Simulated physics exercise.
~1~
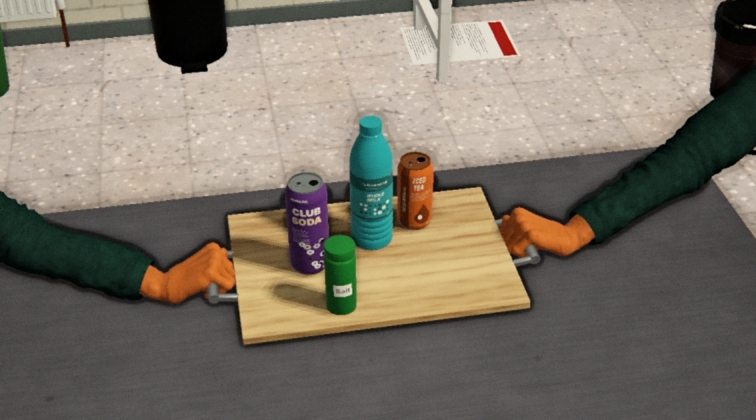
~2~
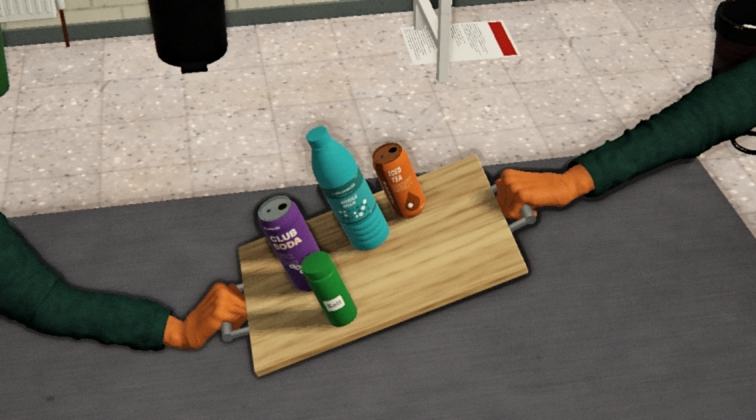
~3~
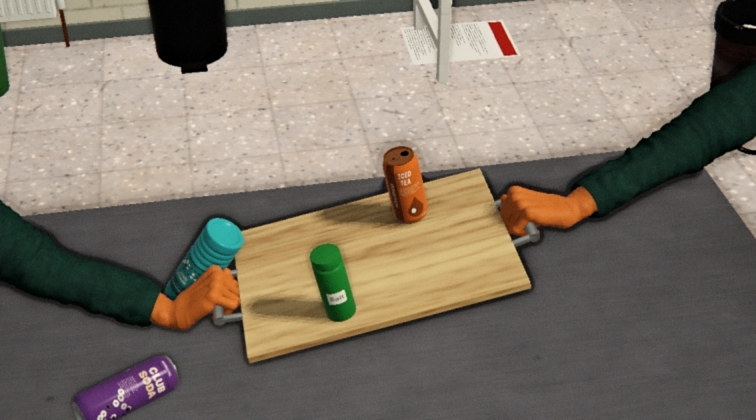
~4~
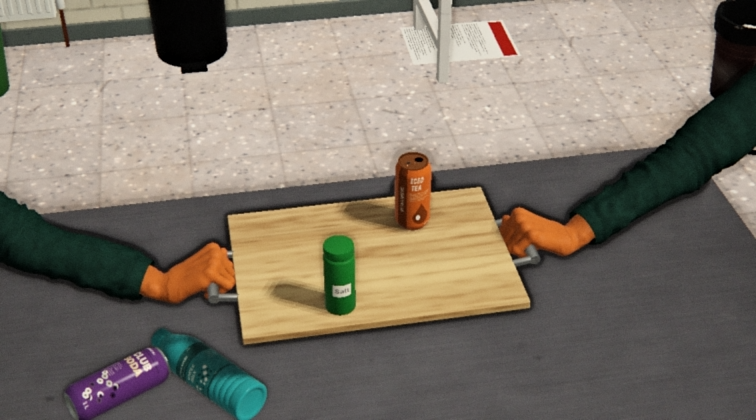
The video shows two hands holding a wooden tray with a purple can, turquoise bottle, orange can and green shaker, then tilting it down to the left. The purple can and bottle topple off and end lying beside the levelled tray, while the orange can and shaker remain standing on it.
